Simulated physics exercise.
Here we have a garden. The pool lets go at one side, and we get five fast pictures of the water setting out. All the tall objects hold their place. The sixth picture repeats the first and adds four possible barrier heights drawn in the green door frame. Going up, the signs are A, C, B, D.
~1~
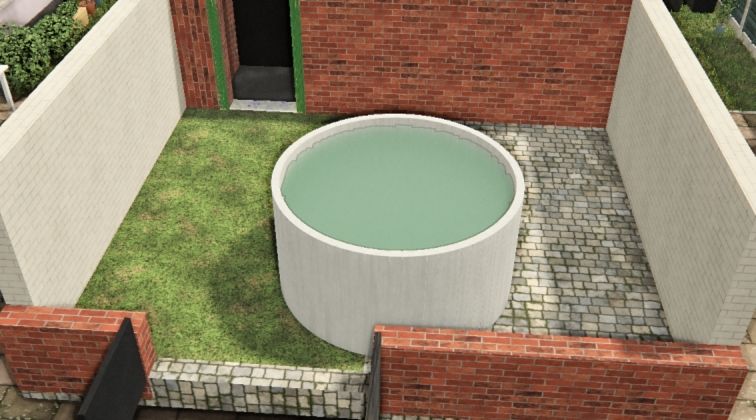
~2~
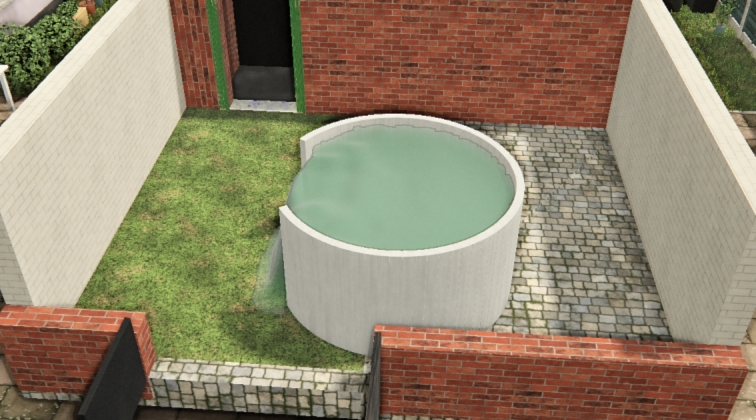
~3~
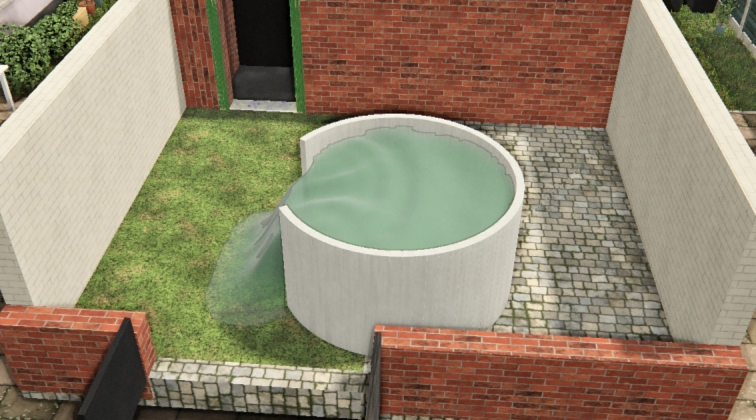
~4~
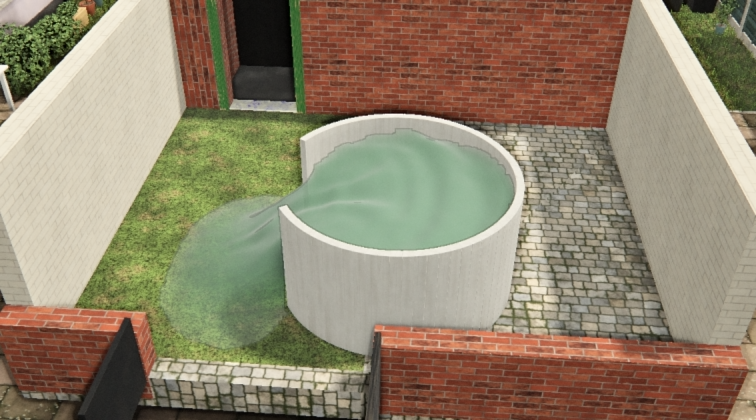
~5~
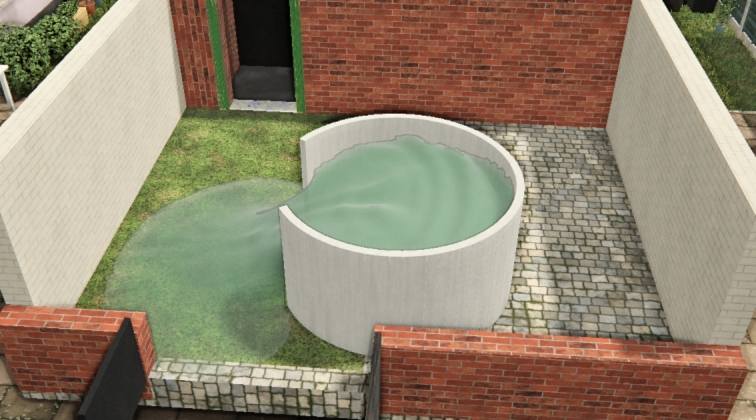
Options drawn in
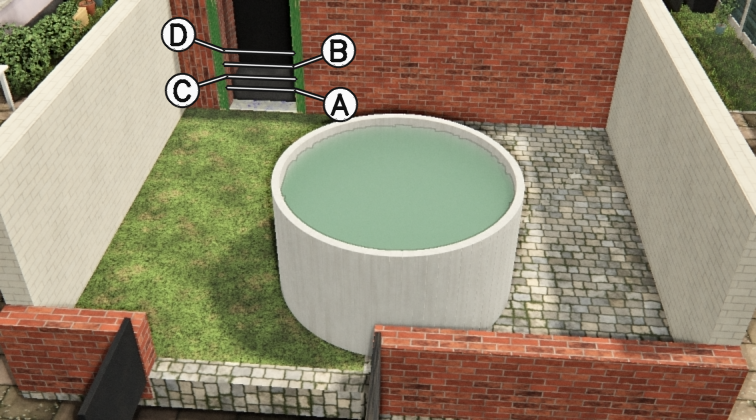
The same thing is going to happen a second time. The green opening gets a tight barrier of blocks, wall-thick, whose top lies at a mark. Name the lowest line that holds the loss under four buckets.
Mark A.
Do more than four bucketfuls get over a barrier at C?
No, that is safe.
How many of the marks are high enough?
All four.
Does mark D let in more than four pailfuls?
No, that is safe.
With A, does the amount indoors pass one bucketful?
No, it does not.
On the marked copy, A at (261, 89); B at (259, 65); C at (260, 77); D at (258, 52); from the bottom up A, C, B, D.
For mark A, a splash gets over, under a bucket.
For mark B, nothing gets over.
For mark C, nothing gets over.
For mark D, nothing gets over.
